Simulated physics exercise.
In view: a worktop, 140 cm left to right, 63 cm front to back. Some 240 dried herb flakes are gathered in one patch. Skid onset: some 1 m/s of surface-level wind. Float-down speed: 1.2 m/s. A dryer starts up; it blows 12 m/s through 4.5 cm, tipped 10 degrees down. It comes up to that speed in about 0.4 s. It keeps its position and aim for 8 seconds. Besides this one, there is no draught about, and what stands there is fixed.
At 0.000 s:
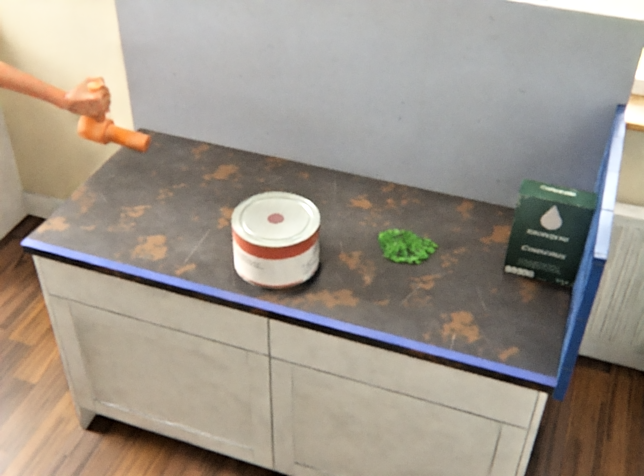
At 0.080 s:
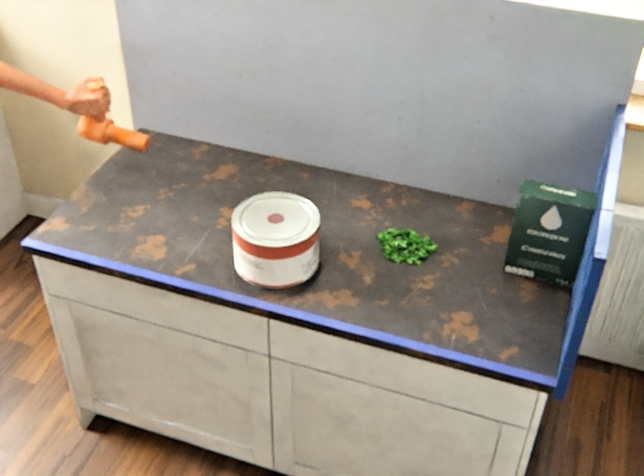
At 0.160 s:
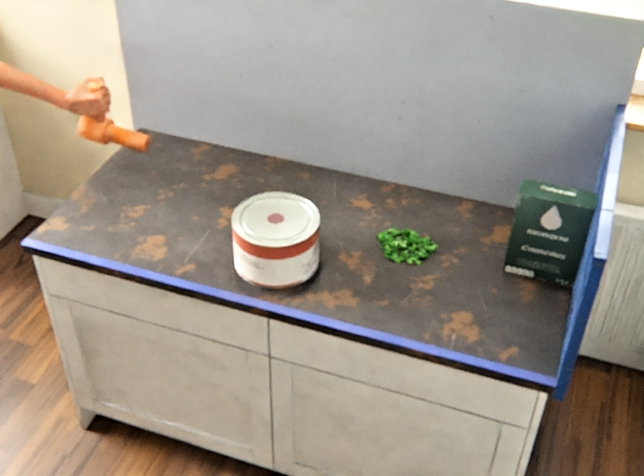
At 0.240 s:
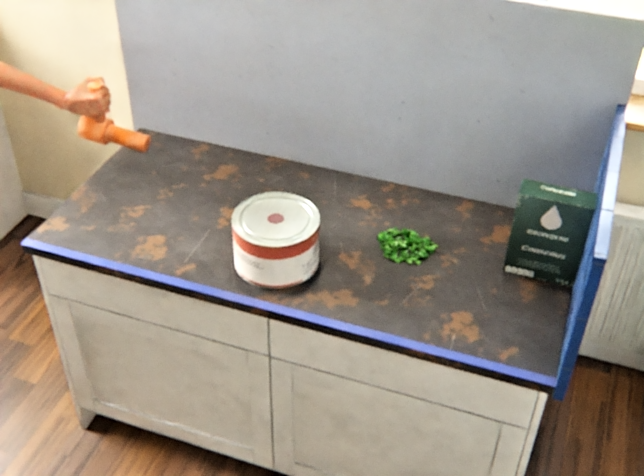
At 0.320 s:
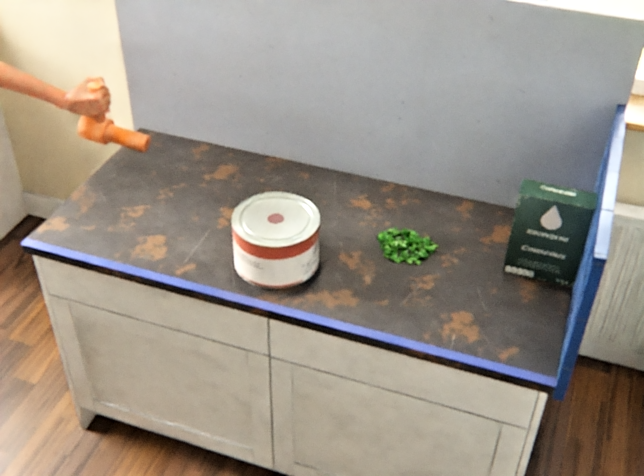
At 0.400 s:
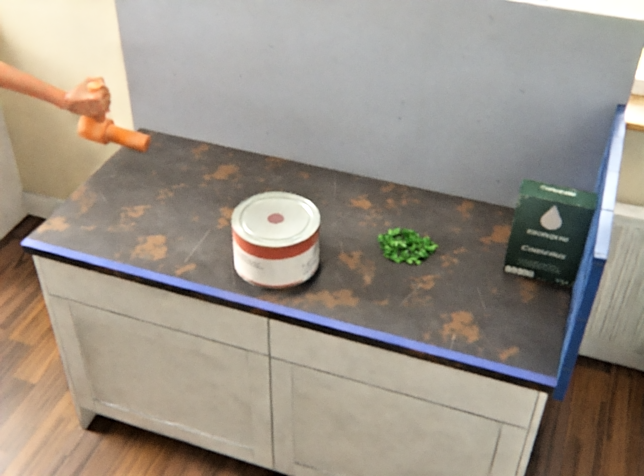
A hand held an orange blower over the left end of a dark, brown-blotched countertop, barely moving, while the green flakes stayed in their patch between a large tin and a dark green carton.
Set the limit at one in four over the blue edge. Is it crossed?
Yes, more than that.
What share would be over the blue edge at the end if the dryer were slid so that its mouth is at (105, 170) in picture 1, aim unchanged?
About 40 %.
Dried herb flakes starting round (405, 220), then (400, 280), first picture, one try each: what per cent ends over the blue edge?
Taking the two spots in order, you'd get 25 percent and then 80 percent.
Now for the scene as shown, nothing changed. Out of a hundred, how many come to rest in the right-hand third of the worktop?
Something close to 40 % ends up there.
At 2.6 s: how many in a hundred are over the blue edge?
Some 50 per cent.
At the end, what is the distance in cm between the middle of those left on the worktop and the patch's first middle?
I'd say around 45 cm.
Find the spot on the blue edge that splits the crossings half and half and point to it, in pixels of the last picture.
Near (525, 379).
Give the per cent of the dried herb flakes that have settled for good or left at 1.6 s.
Some 30 per cent.
After 1.6 s, 72 % are on the move or not yet settled, 30 % are over the blue edge; the middle of those still in play is near (559, 319).
After 2.6 s, 35 % are on the move or not yet settled, 51 % are over the blue edge; the middle of those still in play is near (569, 301).
After 4.4 s, 22 % are on the move or not yet settled, 54 % are over the blue edge; the middle of those still in play is near (570, 297).
After 8.0 s, at the end, 57 % are over the blue edge; the middle of those still in play is near (569, 296).
